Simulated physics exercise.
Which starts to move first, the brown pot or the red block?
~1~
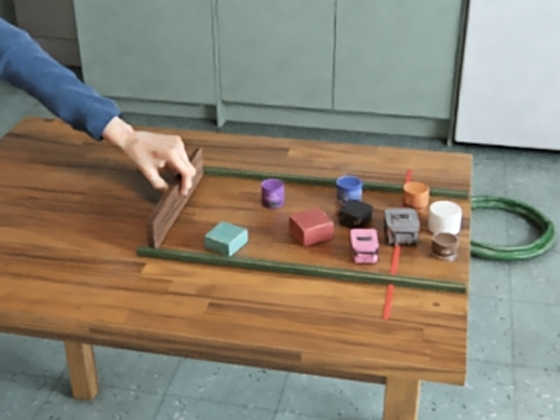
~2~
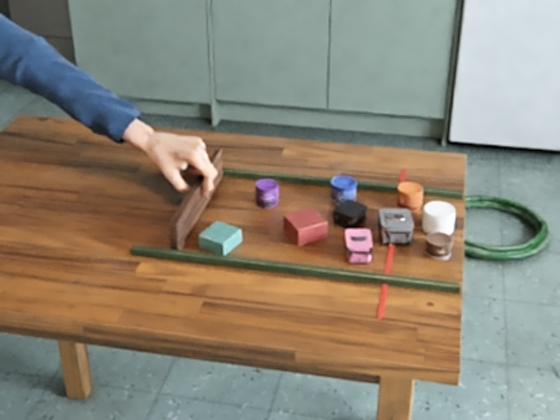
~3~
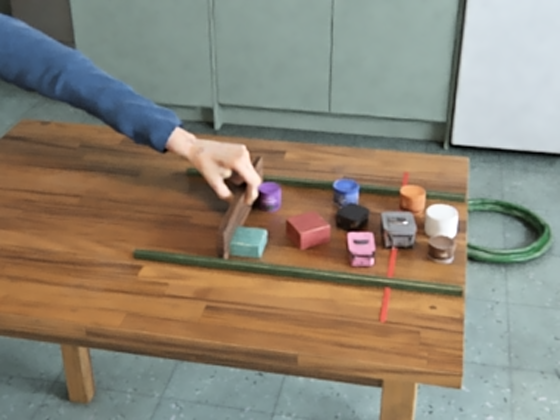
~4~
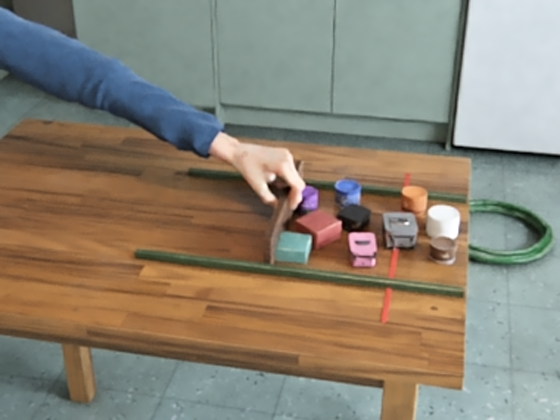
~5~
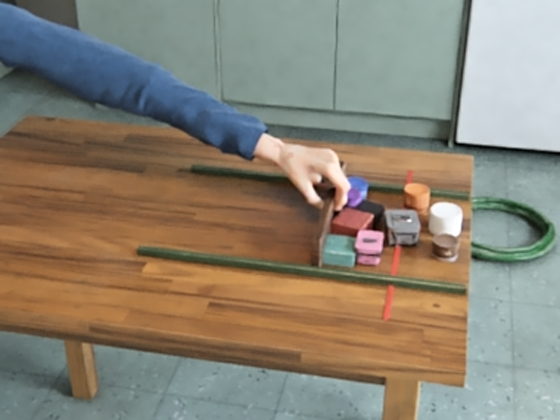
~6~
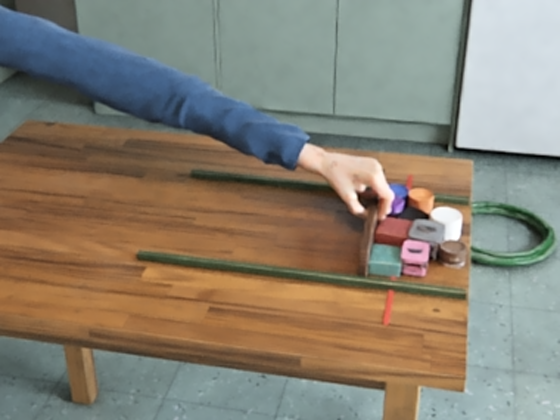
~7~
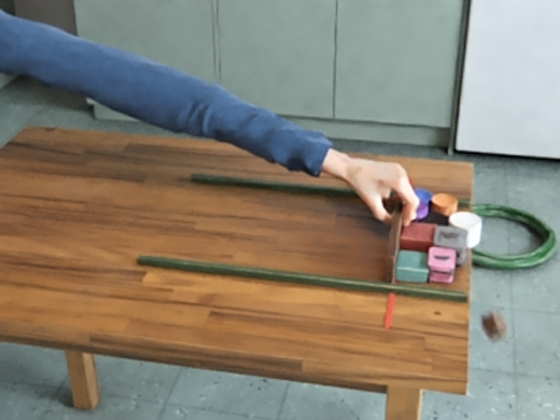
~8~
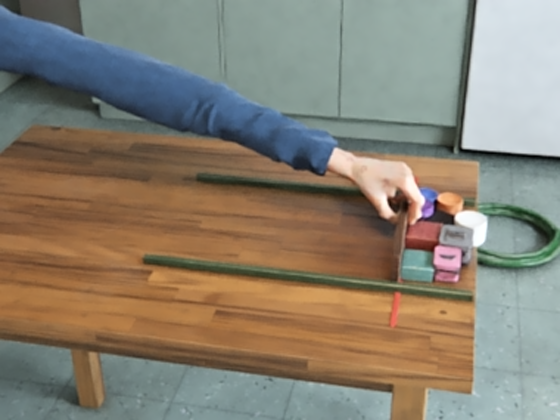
The red block starts to move first, pushed along with the group by the board. The brown pot only gets moving later, shortly before it drops off the right edge.
A hand in a blue sleeve reaches in from the left over a wooden table, seen from above at an angle in a room with green cabinets, holding a dark brown board upright. To the right sit a turquoise block, a purple tub, a red block and other small coloured items, between two green strips near a red tape line. The hand slides the board right, gathering the turquoise block, then the purple tub and red block. The packed cluster shifts toward the right edge, and the brown pot drops off. The board stops around the tape, with the remaining items crowded at the edge.
